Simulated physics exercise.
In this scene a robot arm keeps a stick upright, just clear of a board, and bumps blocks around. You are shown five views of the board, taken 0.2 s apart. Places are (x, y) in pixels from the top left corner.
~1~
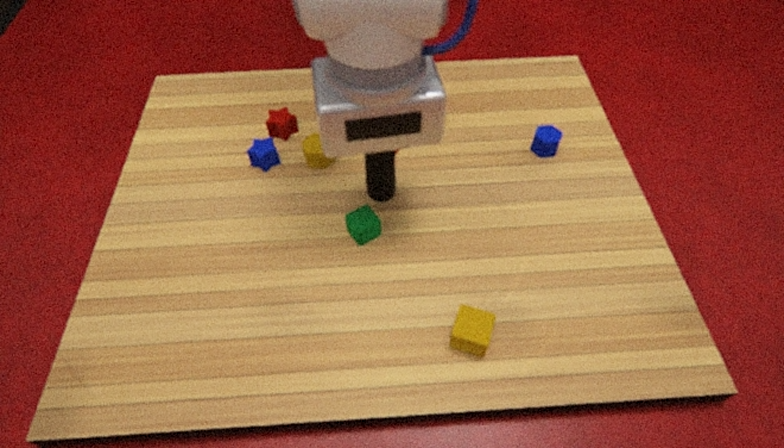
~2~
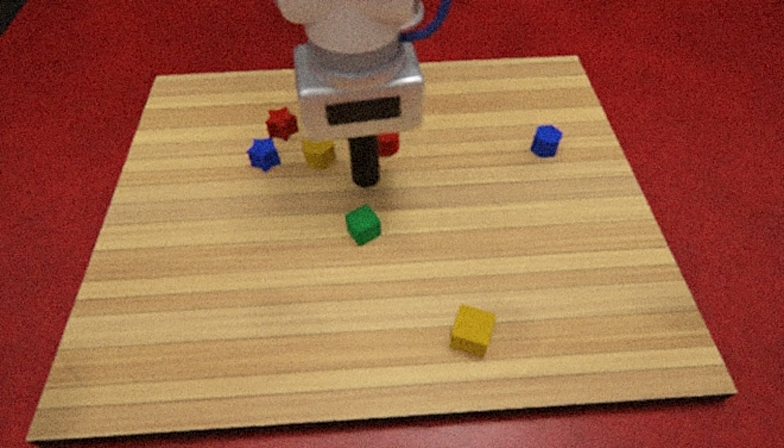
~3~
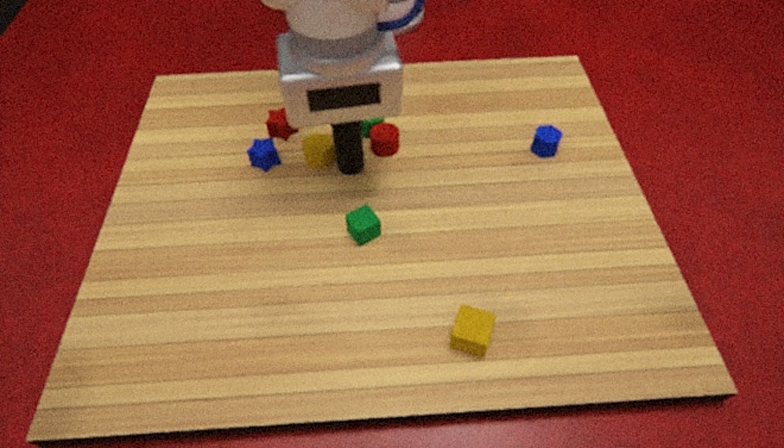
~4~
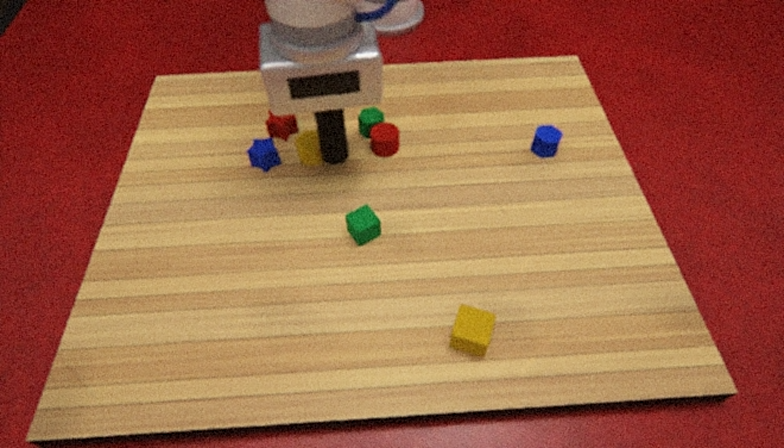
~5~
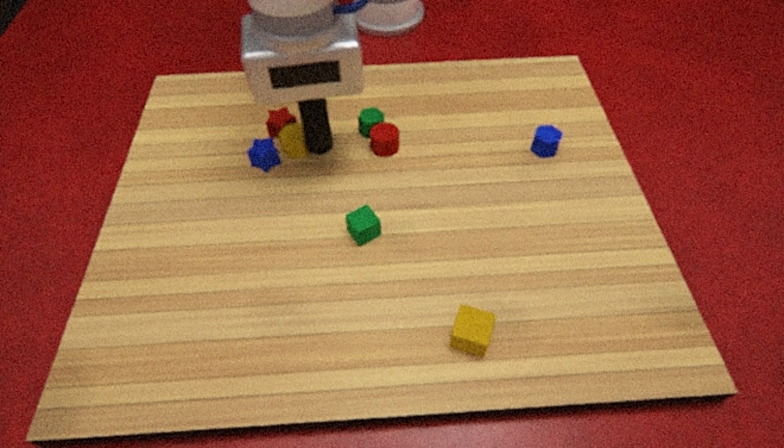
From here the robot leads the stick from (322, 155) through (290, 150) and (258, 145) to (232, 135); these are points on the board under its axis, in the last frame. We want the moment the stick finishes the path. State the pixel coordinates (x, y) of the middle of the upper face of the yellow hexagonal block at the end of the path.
Its top middle is near (215, 105).
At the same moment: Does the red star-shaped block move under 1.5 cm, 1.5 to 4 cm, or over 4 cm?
I reckon it covers between 1.5 and 4 cm.
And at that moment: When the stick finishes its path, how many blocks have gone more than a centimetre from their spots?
I predict three or more.
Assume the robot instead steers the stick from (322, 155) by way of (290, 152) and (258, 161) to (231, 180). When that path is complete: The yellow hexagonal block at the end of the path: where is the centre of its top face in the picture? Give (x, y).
(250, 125)
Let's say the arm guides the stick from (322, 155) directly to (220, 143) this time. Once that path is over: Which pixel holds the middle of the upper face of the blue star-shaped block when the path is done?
Pixel (236, 148).
On the path given first. One third of the way, stick (287, 141); blue star-shaped block (255, 146), turned 45° anticlockwise; red star-shaped block (267, 107), turned 55° clockwise; yellow hexagonal block (264, 125), turned 15° clockwise.
Two thirds of the way, stick (255, 136); blue star-shaped block (241, 147), turned 110° anticlockwise; red star-shaped block (264, 104), turned 75° clockwise; yellow hexagonal block (237, 116), turned 35° clockwise.
At the end, stick (228, 126); blue star-shaped block (241, 147), turned 115° anticlockwise; red star-shaped block (264, 104), turned 75° clockwise; yellow hexagonal block (215, 105), turned 45° clockwise; green hexagonal block still.
